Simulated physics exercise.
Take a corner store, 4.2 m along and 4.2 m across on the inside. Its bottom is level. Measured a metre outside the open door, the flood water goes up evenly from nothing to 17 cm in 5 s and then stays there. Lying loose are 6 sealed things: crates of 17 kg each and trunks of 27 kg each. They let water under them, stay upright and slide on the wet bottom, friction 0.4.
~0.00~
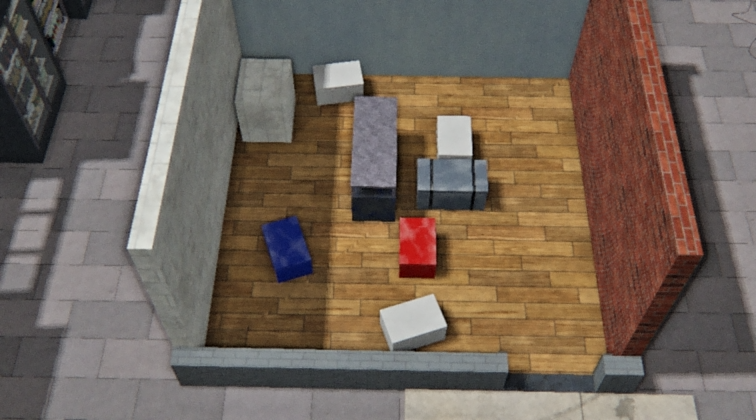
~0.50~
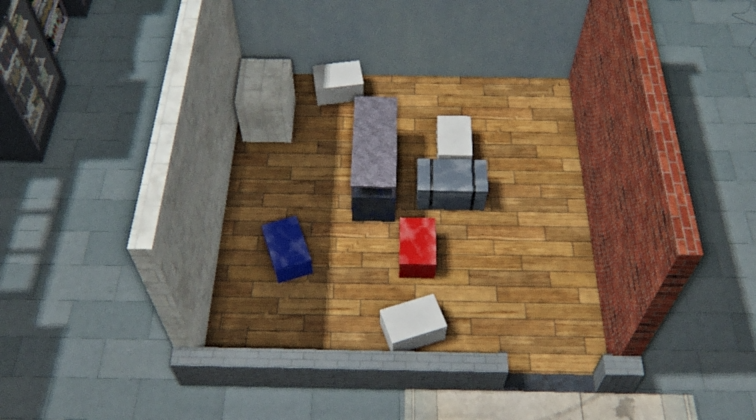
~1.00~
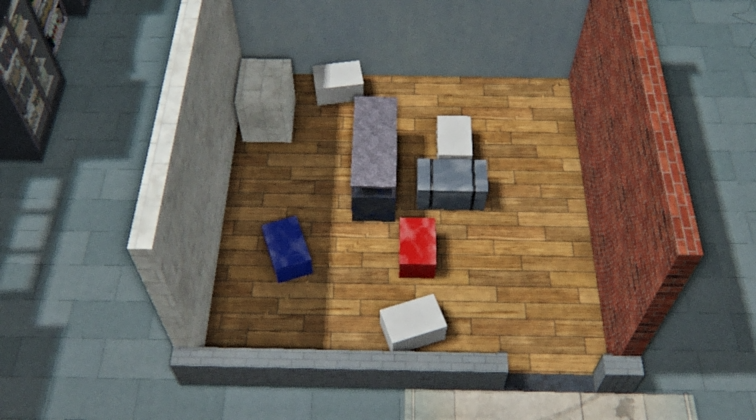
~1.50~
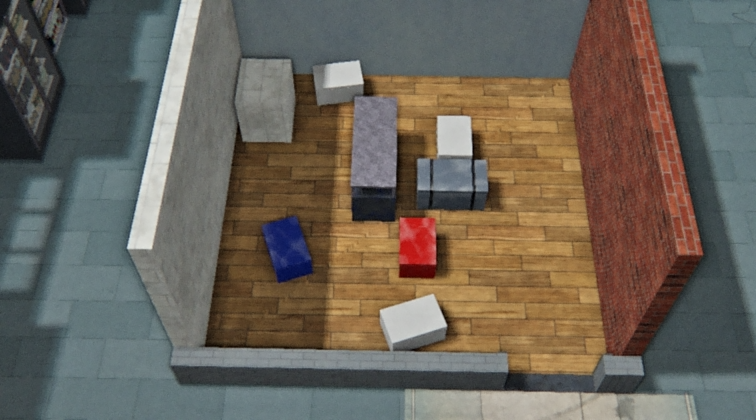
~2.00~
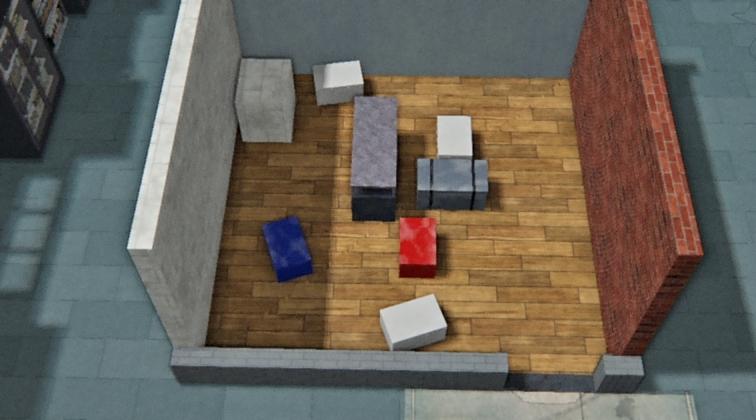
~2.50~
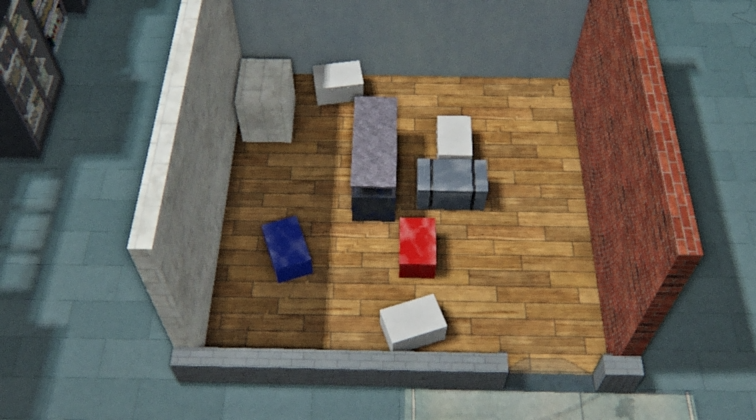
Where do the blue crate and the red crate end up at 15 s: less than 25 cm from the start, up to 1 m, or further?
Blue crate: Less than 25 cm; red crate: Less than 25 cm.
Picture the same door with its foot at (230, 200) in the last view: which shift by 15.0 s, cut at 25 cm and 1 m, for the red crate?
Note: Red crate essentially stationary.
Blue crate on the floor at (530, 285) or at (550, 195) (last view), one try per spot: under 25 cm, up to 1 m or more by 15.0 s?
I'd expect it to get swept far off the first time and to shift slightly the second time.
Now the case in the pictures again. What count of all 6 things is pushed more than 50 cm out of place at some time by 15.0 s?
I make it 0.
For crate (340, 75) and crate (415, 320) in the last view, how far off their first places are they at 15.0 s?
30 cm, 0 cm.
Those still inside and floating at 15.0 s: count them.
Total: 3.
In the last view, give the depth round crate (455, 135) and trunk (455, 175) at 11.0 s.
6 and 6 cm.
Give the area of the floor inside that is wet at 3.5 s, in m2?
My estimate is roughly 1.5 m2.
After 3.5 s the blue crate is near (286, 242), 0.0 m from its start, aground; the red crate is near (418, 241), 0.0 m from its start, aground; 0 afloat.
After 6.8 s the blue crate is near (286, 242), 0.0 m from its start, aground; the red crate is near (418, 241), 0.0 m from its start, aground; 0 afloat.
After 11.0 s the blue crate is near (286, 242), 0.0 m from its start, aground; the red crate is near (418, 241), 0.0 m from its start, aground; 0 afloat.
After 15.0 s the blue crate is near (286, 242), 0.0 m from its start, aground; the red crate is near (415, 243), 0.0 m from its start, aground; 3 afloat.
